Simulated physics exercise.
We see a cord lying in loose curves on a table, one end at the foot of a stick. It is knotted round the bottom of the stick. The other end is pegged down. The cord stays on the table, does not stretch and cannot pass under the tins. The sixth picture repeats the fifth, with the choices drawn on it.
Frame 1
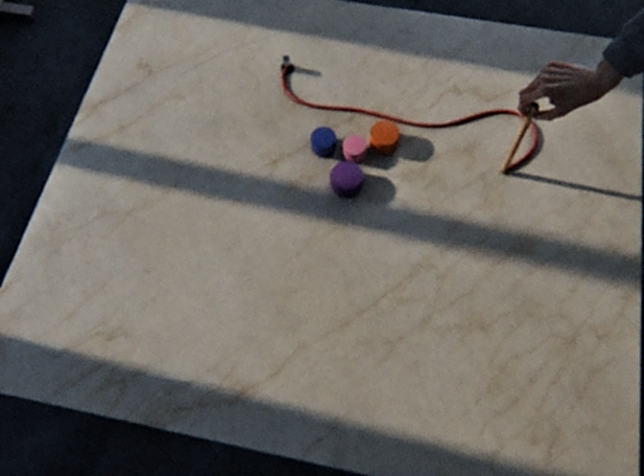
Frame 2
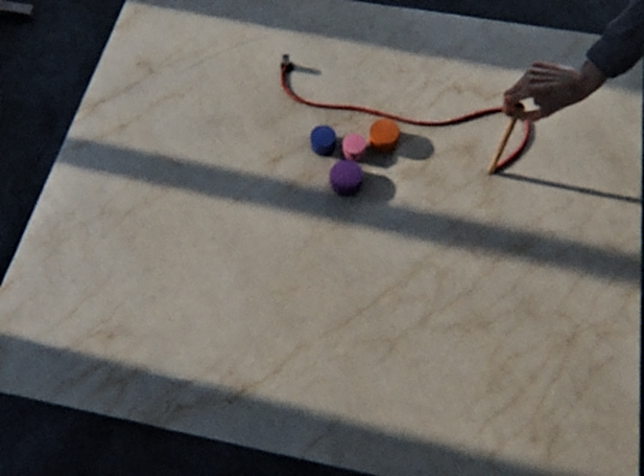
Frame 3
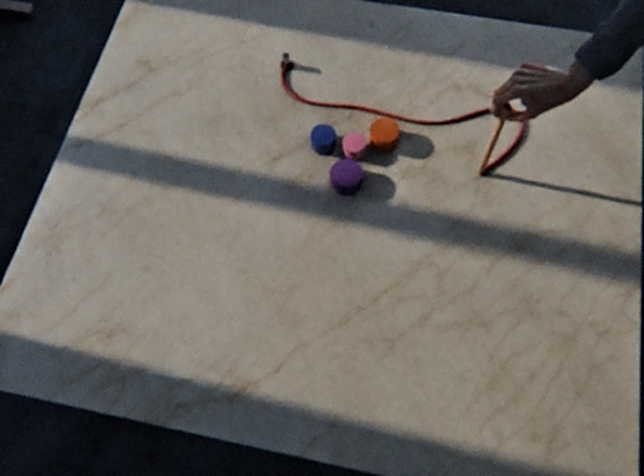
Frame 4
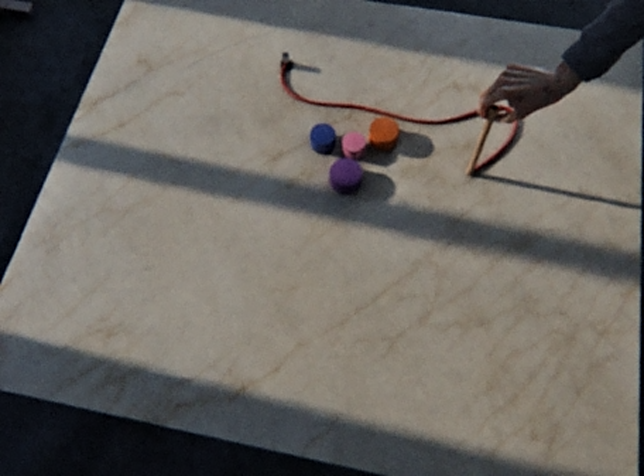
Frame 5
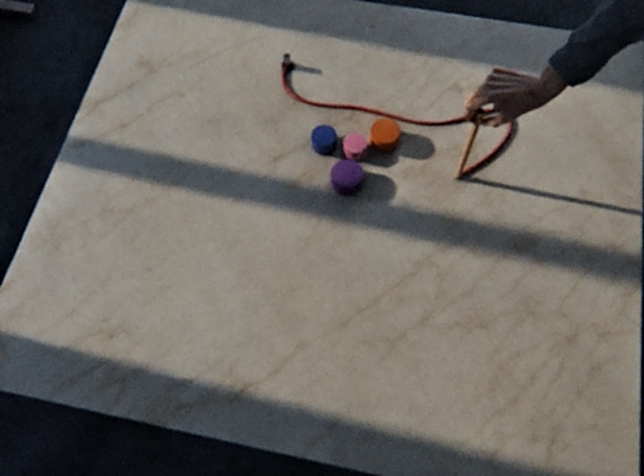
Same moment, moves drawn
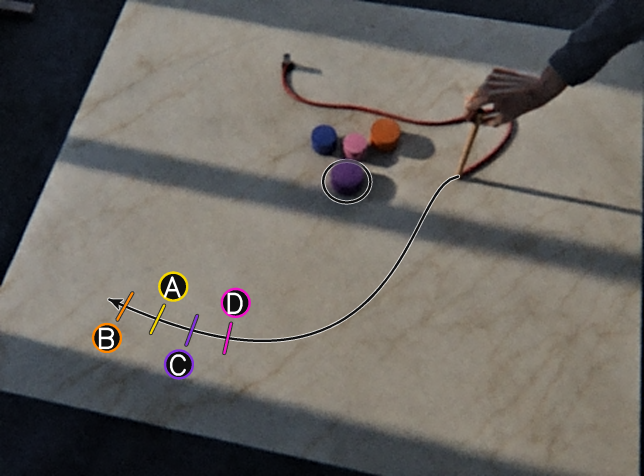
A stick with a red cord tied round its bottom was moved steadily left across the table by a hand, while the cord's pegged end and the four coloured tins stayed still.
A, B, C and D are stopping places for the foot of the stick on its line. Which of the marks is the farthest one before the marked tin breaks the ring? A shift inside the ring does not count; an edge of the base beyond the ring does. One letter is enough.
Stop at D.
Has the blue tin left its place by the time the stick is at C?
Yes.
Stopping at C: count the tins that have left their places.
By then, four.
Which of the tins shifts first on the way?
Orange.
On the marked copy, A at (158, 319); B at (125, 306); C at (192, 330); D at (228, 338); the ring at (347, 181); the route from (458, 177) via (321, 331) to (109, 299).
Following D. Soon after the start, foot of the stick (403, 255); purple tin (347, 178).
Later, foot of the stick (325, 329); purple tin (347, 178).
In the end, foot of the stick (228, 338); pink tin (330, 158); blue tin (322, 138); orange tin (349, 142); purple tin (346, 178); the purple tin is still in its ring.
As for the rest, A drags the ringed tin to (316, 177); B drags the ringed tin to (298, 177); C drags the ringed tin to (331, 177).
